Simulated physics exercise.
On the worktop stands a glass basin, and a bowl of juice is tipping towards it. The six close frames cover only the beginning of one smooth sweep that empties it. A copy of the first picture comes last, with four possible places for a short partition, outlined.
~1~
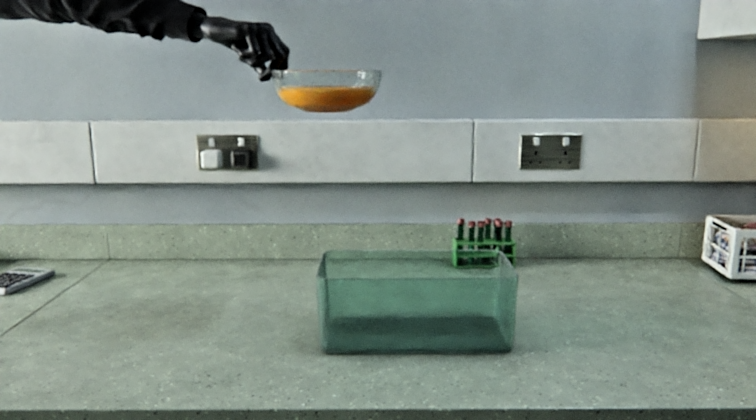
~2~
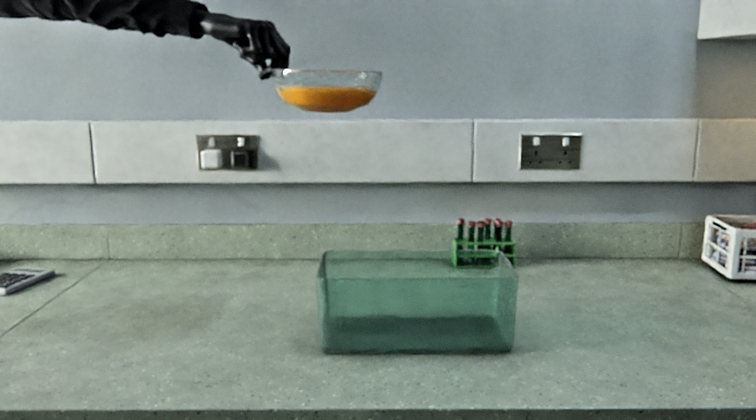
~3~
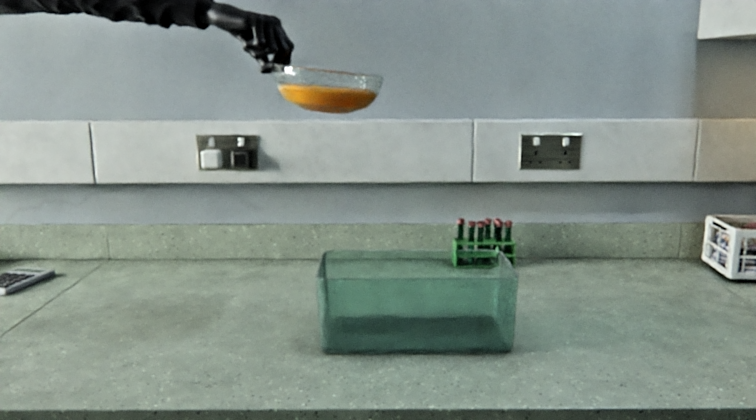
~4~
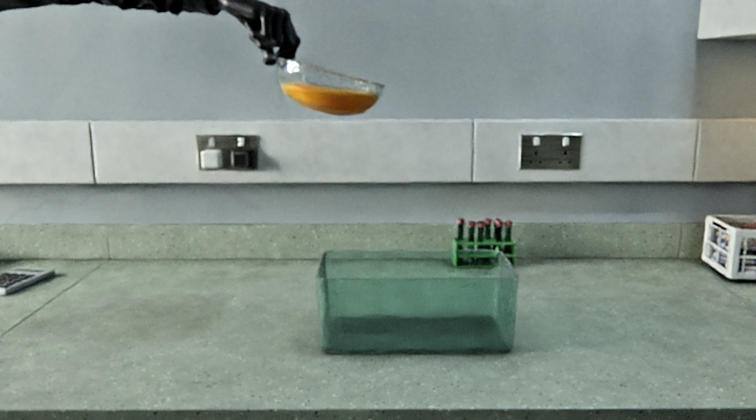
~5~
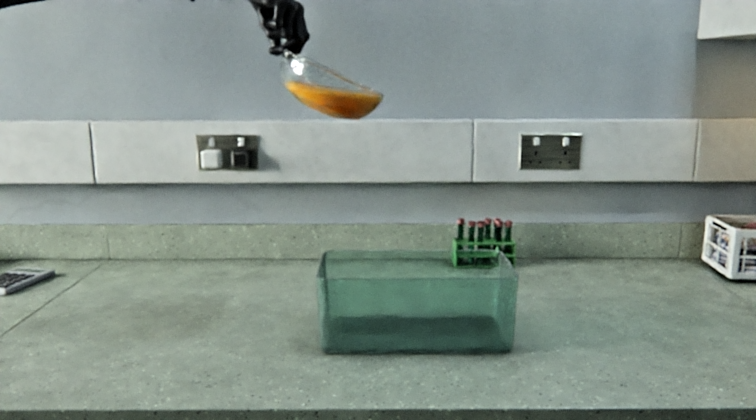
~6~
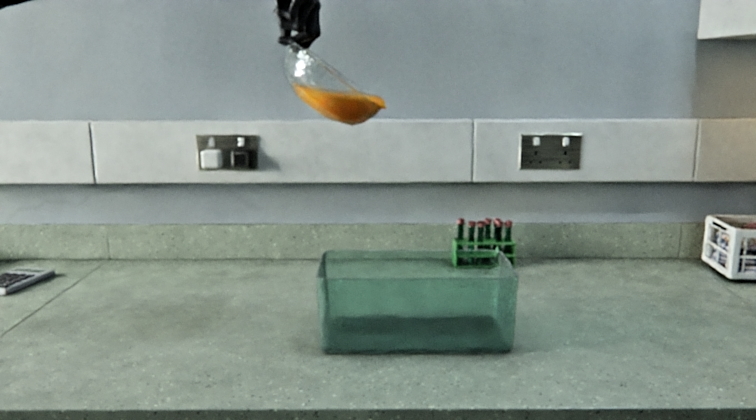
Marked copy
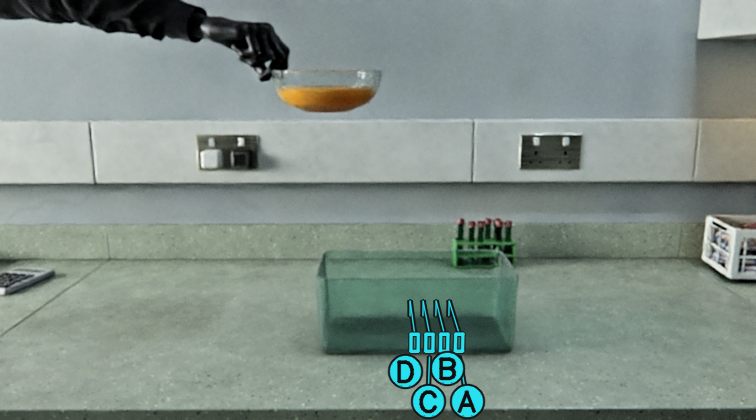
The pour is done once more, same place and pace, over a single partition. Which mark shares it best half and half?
It is C.
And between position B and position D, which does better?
That would be D.
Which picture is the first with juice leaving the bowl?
Picture 6.
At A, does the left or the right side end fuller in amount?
The left one.
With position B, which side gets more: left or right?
The left side.
On the marked copy, A at (459, 356); B at (444, 356); C at (429, 356); D at (414, 356).
Choosing A, about 81 % ends left of the wall and 11 % right of it; 8 % is lost outside.
Choosing B, about 75 % ends left of the wall and 21 % right of it; 4 % is lost outside.
Choosing C, about 51 % ends left of the wall and 46 % right of it; 3 % is lost outside.
Choosing D, about 35 % ends left of the wall and 61 % right of it; 5 % is lost outside.
